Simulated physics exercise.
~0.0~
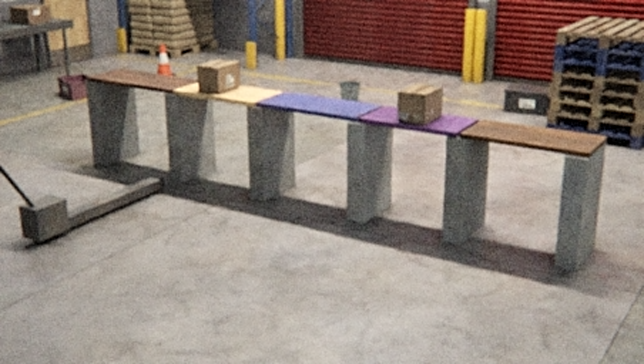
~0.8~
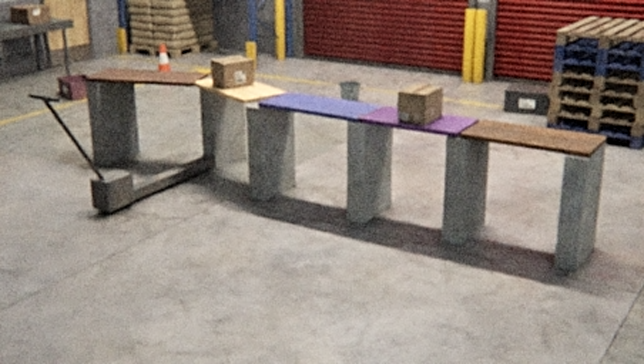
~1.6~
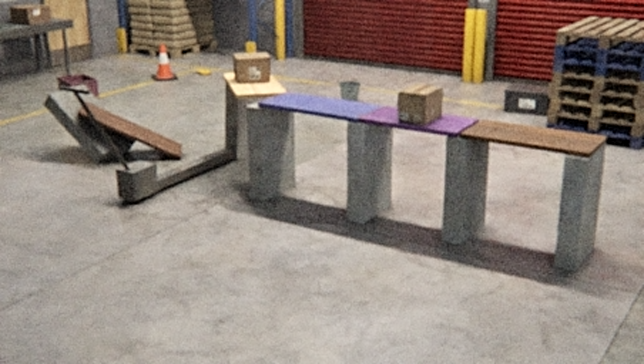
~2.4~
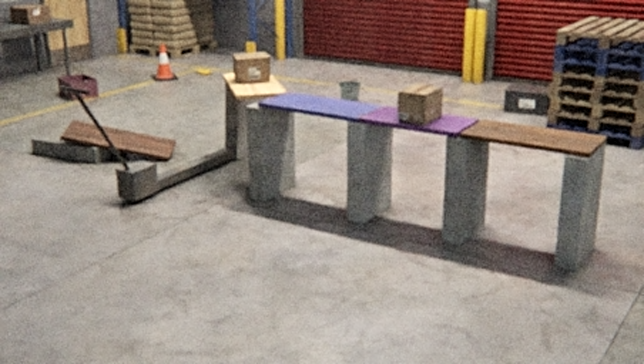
A floor jack slides right into the shelving, and the left block and brown board fall.
